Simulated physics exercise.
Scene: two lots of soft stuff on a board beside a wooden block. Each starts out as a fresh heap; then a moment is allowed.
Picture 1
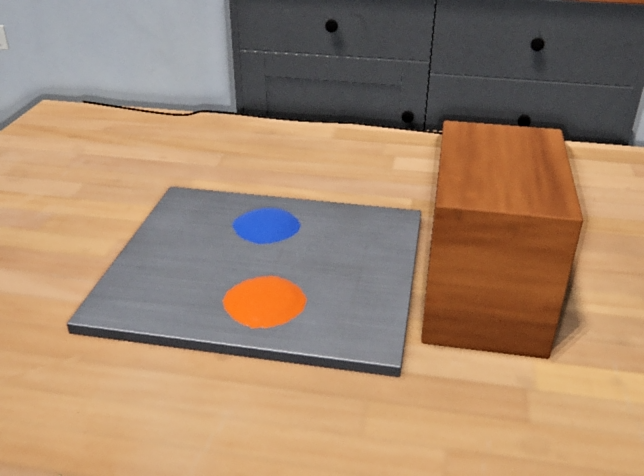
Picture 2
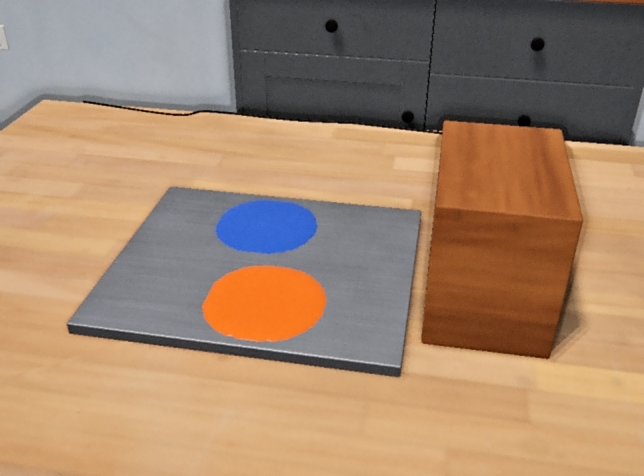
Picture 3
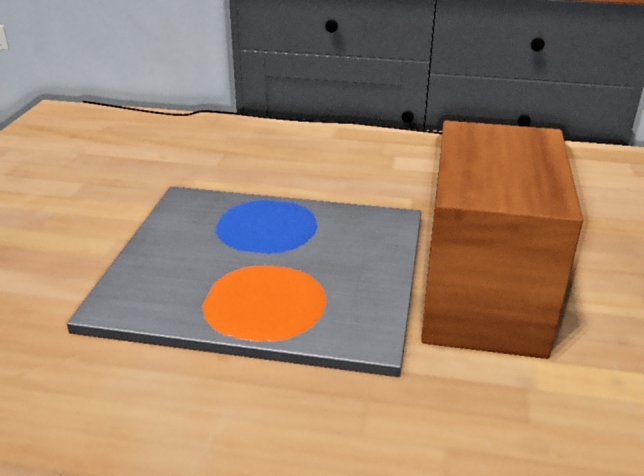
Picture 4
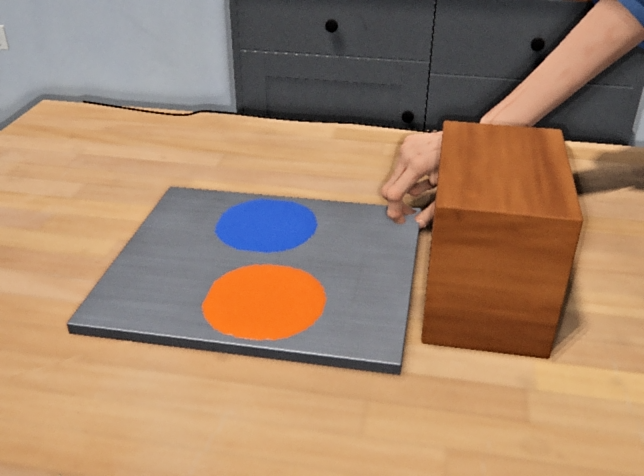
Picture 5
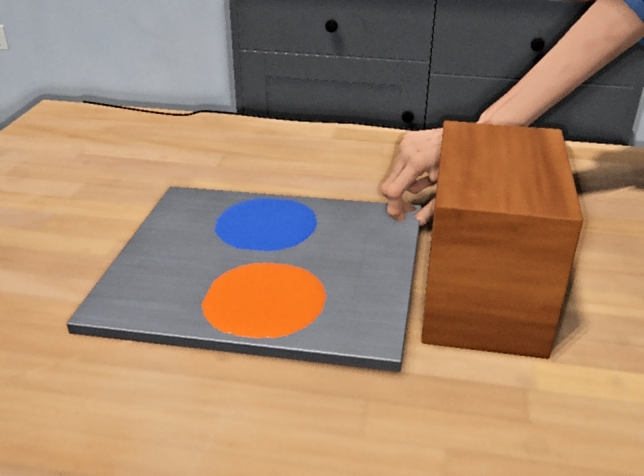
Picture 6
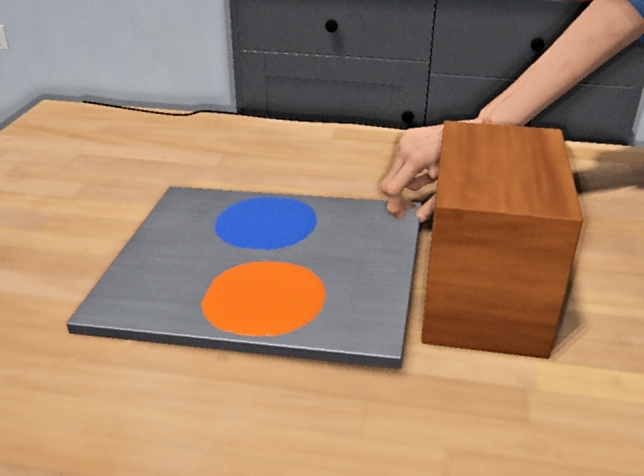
Two dollops, one blue and one orange, spread into wider, flat circles on a gray board, then a hand reached in from behind the wooden block and raised the board's end very slightly.
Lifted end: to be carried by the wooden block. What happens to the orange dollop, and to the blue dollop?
I'd say the orange dollop goes over and the blue dollop goes over.
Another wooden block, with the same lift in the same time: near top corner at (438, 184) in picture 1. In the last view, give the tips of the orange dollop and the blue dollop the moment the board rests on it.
(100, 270), (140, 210).
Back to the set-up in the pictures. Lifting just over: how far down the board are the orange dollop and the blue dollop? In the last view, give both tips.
Tips, last frame: First (115, 269); second (143, 213).
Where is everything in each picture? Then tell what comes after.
The board lies flat; orange dollop (265, 297) a low mound; blue dollop (266, 222) a low mound; wooden block (496, 287), in the first frame.
They settle; orange dollop (265, 299) spread thin; blue dollop (266, 224) spread thin, in the second frame.
At rest; orange dollop (265, 299) spread thin; blue dollop (266, 224) spread thin, in the third frame.
A hand takes the end; orange dollop (265, 299) spread thin; blue dollop (266, 223) spread thin, in the fourth frame.
The end is rising; orange dollop (265, 297) spread thin; blue dollop (266, 222) spread thin, in the fifth frame.
The board slopes by about 2°; orange dollop (263, 295) spread thin; blue dollop (266, 221) spread thin; wooden block (496, 287), in the sixth frame.
A moment on, slope about 32°; the orange dollop has crept down a long way; the blue dollop has crept down a long way.
Further on, the orange dollop is dripping off the low end; the blue dollop is dripping off the low end.
When it is over, slope about 32°; the orange dollop is dripping off the low end; the blue dollop is dripping off the low end.
